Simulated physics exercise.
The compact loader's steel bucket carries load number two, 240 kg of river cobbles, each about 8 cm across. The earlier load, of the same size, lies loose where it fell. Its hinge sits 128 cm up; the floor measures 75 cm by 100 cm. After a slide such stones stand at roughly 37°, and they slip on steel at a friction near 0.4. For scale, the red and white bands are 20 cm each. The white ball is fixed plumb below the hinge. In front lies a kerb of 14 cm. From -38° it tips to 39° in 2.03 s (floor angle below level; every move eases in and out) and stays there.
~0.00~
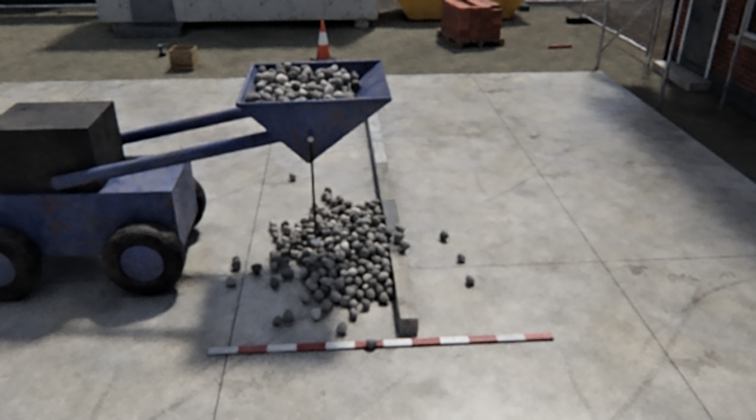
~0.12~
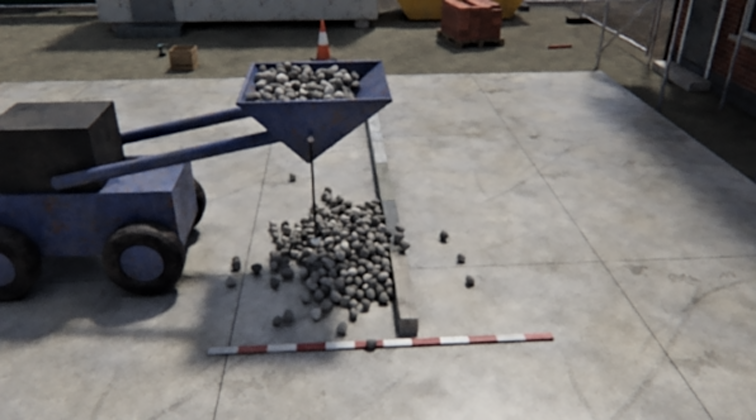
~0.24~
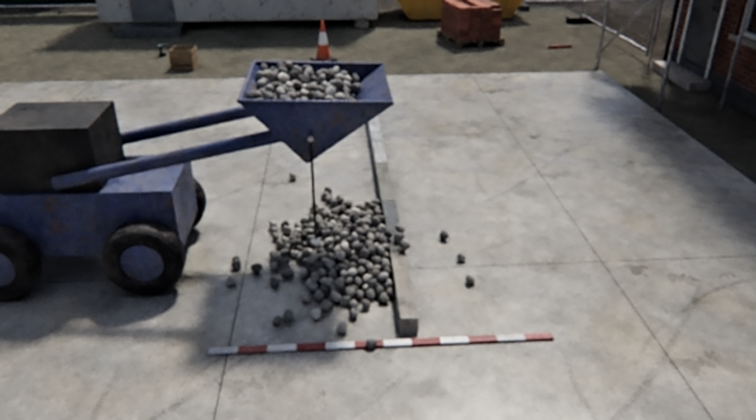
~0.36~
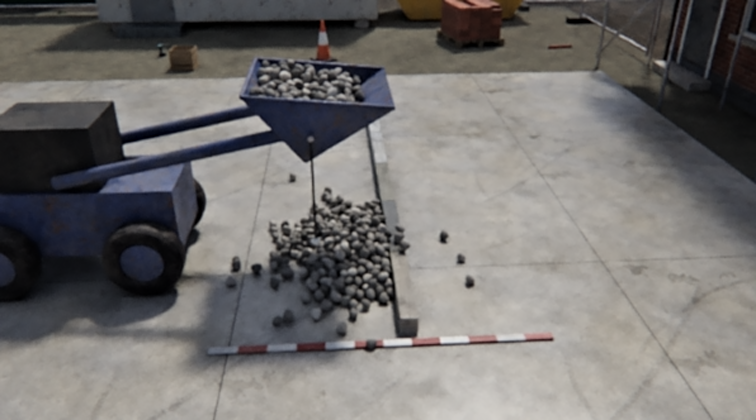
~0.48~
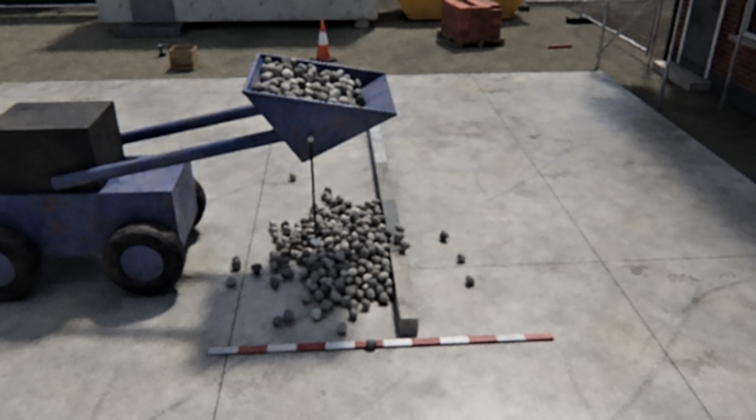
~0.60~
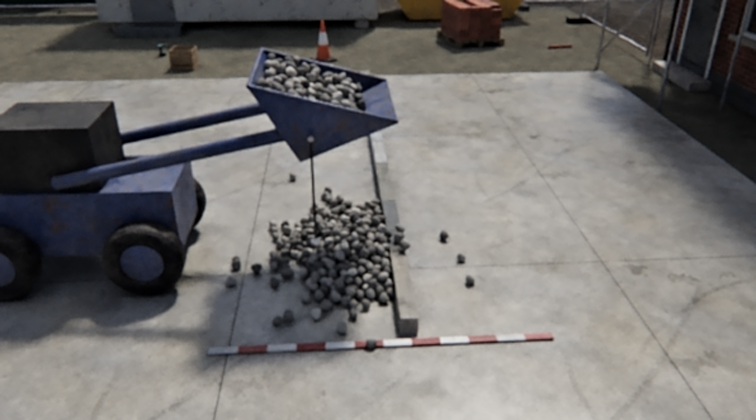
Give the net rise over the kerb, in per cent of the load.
Close to 87 parts in a hundred.
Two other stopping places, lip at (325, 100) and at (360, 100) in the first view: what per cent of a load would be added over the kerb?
Near 10 per cent from the first place, 50 from the second.
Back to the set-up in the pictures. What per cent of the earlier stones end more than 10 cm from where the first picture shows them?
Roughly 0 per cent of them.
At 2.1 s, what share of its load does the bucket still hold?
It holds some 15 per cent.
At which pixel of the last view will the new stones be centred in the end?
Near (438, 242).
After 1.5 s the floor is at 27°; in per cent of one load, 95 in the bucket, 104 on this side of the kerb, 1 over the kerb; the foremost stones are at (423, 231).
After 2.1 s the floor is at 39°; in per cent of one load, 16 in the bucket, 136 on this side of the kerb, 48 over the kerb; the foremost stones are at (466, 245).
After 2.5 s the floor is at 39°; in per cent of one load, 0 in the bucket, 116 on this side of the kerb, 84 over the kerb; the foremost stones are at (512, 235).
After 5.0 s the floor is at 39°; in per cent of one load, 0 in the bucket, 112 on this side of the kerb, 88 over the kerb; the foremost stones are at (564, 237). Net gain over the kerb, 87.
